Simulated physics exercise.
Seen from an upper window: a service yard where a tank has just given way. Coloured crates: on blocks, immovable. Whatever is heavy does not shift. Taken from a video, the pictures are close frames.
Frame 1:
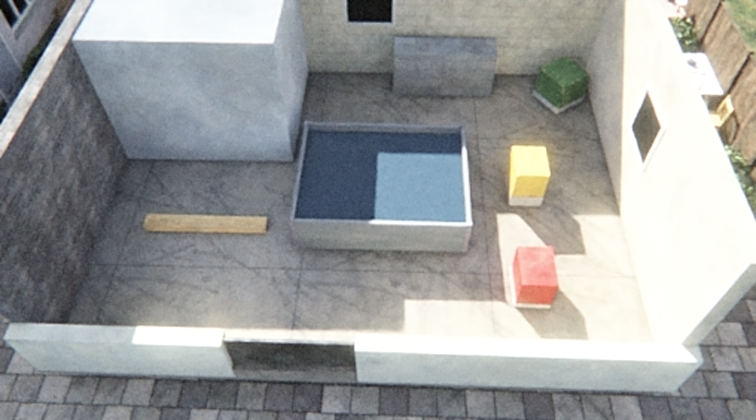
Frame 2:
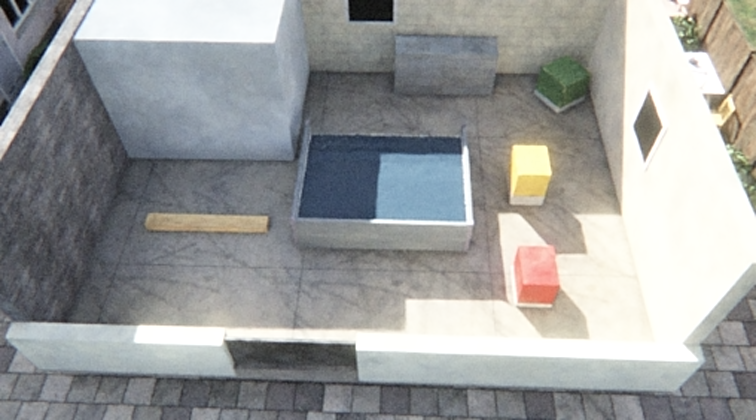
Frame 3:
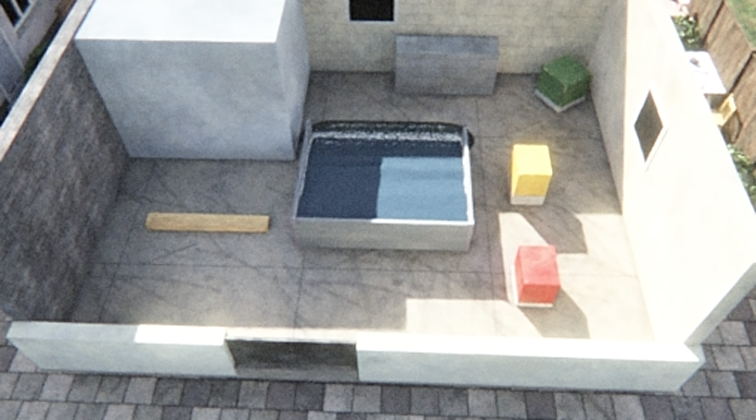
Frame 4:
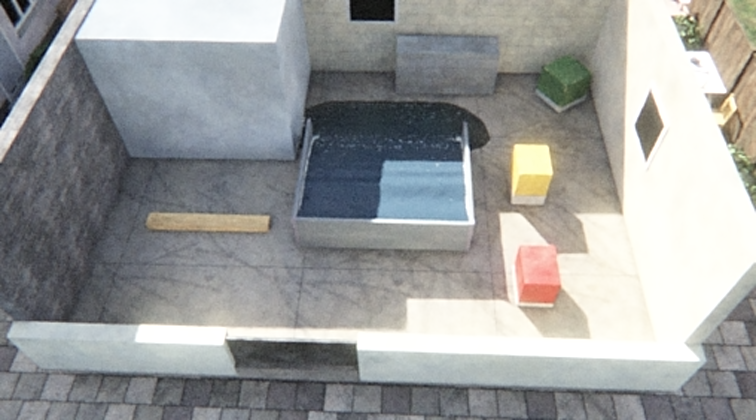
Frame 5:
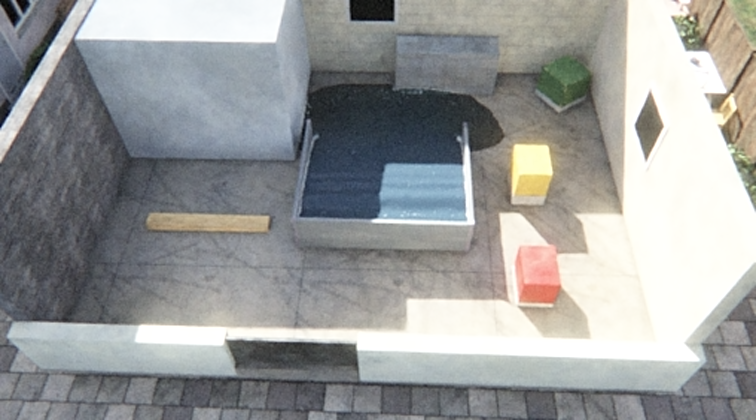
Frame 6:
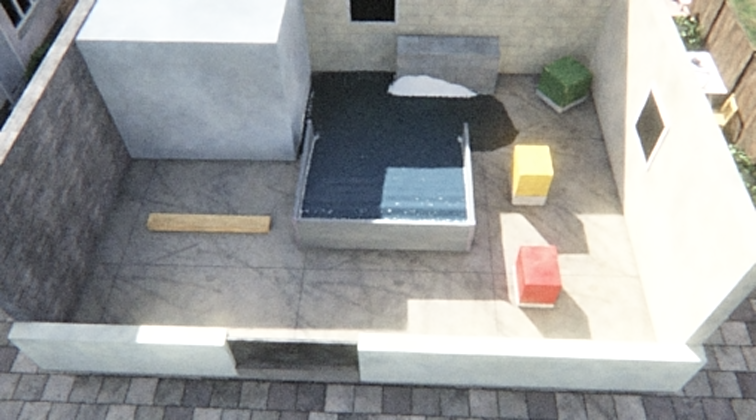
In this clip, water sits still in a rectangular tank in a walled yard with coloured crates, then pours out over the tank's far side and spreads across the paving toward the back wall, reaching a grey slab there.
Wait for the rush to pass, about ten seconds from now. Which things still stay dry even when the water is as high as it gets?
Yellow crate: Safe. Green crate: Not safe. Red crate: Not safe.
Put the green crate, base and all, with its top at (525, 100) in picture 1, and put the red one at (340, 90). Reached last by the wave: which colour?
It should be the yellow-painted one.
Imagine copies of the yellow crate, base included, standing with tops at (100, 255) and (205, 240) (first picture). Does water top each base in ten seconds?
Taking them in order, the first is untouched and the second is untouched.
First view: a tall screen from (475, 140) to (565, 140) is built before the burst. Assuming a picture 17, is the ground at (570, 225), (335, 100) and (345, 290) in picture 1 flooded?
One by one: Spared, soaked, spared.
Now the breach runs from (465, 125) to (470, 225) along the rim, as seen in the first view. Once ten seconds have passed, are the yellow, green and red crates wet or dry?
Going crate by crate, the yellow one is caught, then the green one is caught, then the red one is caught.
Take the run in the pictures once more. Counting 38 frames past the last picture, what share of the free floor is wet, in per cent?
Close to 70 percent, by my reckoning.
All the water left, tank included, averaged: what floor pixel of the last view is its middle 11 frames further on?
Roughly (393, 134).
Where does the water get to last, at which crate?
I'd go with the crate marked red.
A moment on, water covers 20 % of the floor; the yellow crate not reached, the green crate water round its plinth, the red crate not reached.
Next, water covers 25 % of the floor; the yellow crate not reached, the green crate water round its plinth, the red crate not reached.
Then, water covers 40 % of the floor; the yellow crate water round its plinth, the green crate water round its plinth, the red crate not reached.
Later, water covers 70 % of the floor; the yellow crate water round its plinth, the green crate water round its plinth, the red crate water round its plinth.
In the end, water covers 95 % of the floor; the yellow crate stayed above the water, the green crate was topped, the red crate was topped.
